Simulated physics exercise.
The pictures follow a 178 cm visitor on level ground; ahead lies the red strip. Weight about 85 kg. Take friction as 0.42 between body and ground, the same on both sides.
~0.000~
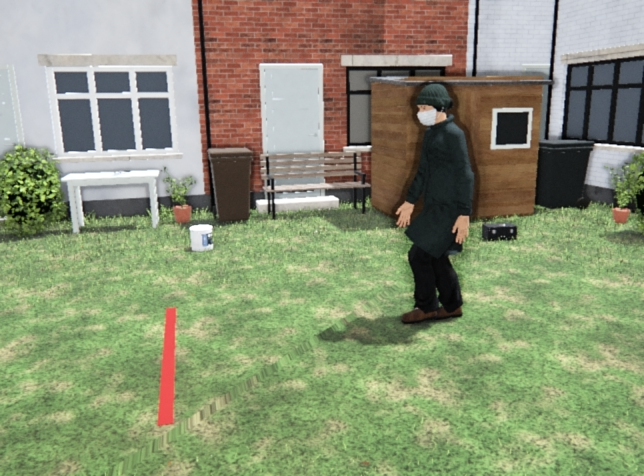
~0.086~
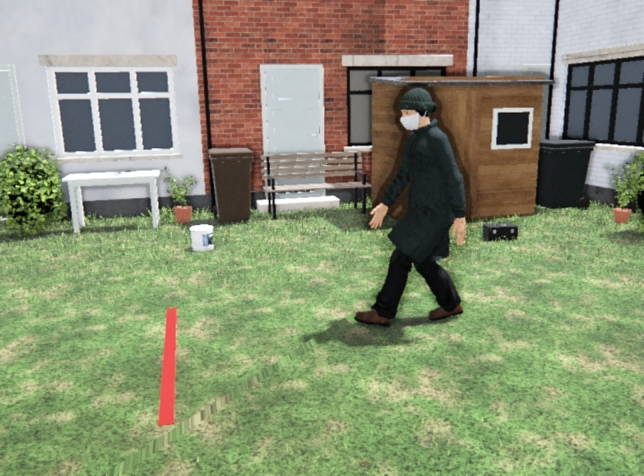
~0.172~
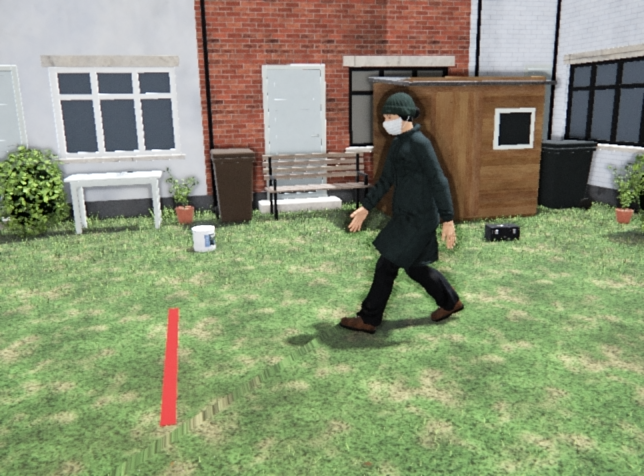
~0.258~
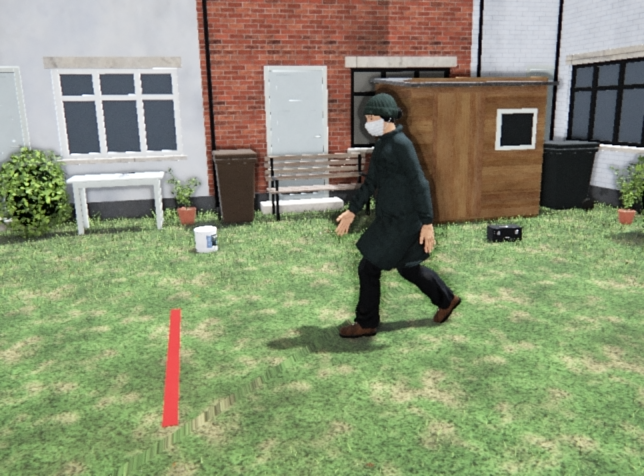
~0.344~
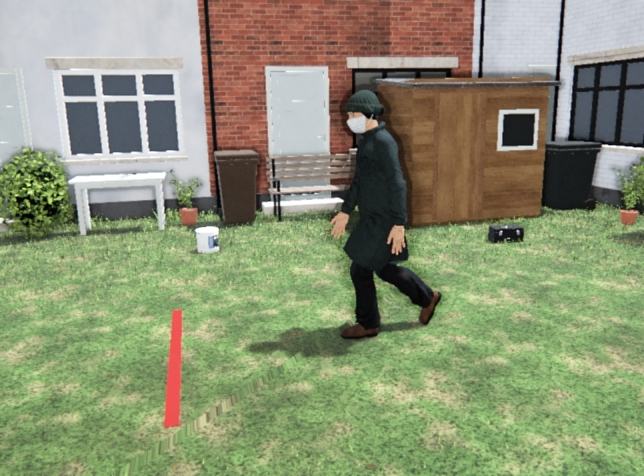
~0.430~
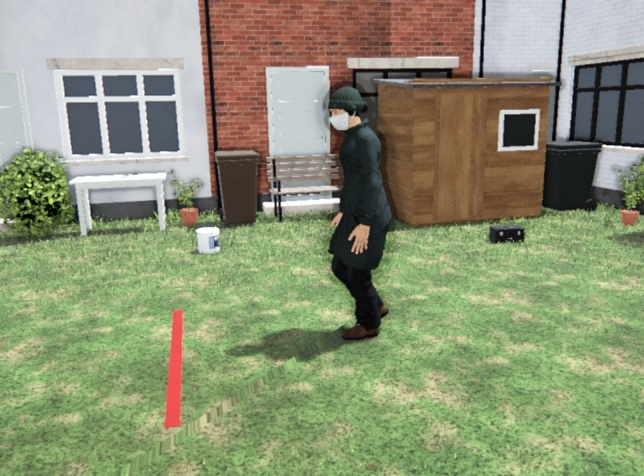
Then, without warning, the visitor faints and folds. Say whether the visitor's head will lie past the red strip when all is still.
This time the visitor's head ends beyond the red strip.
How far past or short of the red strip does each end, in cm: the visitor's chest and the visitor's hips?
Visitor's chest 10 past, visitor's hips 20 short.
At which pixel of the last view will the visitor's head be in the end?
Near (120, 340).
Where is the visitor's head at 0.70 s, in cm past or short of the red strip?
Some 90 cm short of it.
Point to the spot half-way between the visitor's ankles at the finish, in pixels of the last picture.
Around (223, 350).
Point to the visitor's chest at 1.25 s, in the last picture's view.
Around (176, 312).
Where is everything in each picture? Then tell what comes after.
The first picture shows visitor's head (439, 114), visitor's hips (446, 206), visitor's chest (445, 155), red strip (165, 373).
The second picture shows visitor's head (422, 118), visitor's hips (431, 211), visitor's chest (429, 160); hips 13 cm further on.
The third picture shows visitor's head (405, 123), visitor's hips (415, 217), visitor's chest (412, 165); hips 27 cm further on.
The fourth picture shows visitor's head (388, 124), visitor's hips (398, 219), visitor's chest (395, 166); hips 41 cm further on.
The fifth picture shows visitor's head (370, 121), visitor's hips (382, 217), visitor's chest (378, 164); hips 55 cm further on.
The sixth picture shows visitor's head (353, 118), visitor's hips (366, 215), visitor's chest (361, 161), red strip (172, 375); hips 68 cm further on. Speed about 1.6 m/s.
After 0.70 s the visitor's head is 89 cm short of the red strip, near (299, 162) in the last picture's view; the visitor's hips 95 cm short of the red strip.
After 0.95 s the visitor's head is 42 cm short of the red strip, near (230, 237) in the last picture's view; the visitor's hips 58 cm short of the red strip.
After 1.25 s the visitor's head is 28 cm past the red strip, near (134, 318) in the last picture's view.
Final state at 2.5 s, visitor's hips stop short of the red strip; visitor's head crosses the red strip; visitor's chest crosses the red strip.
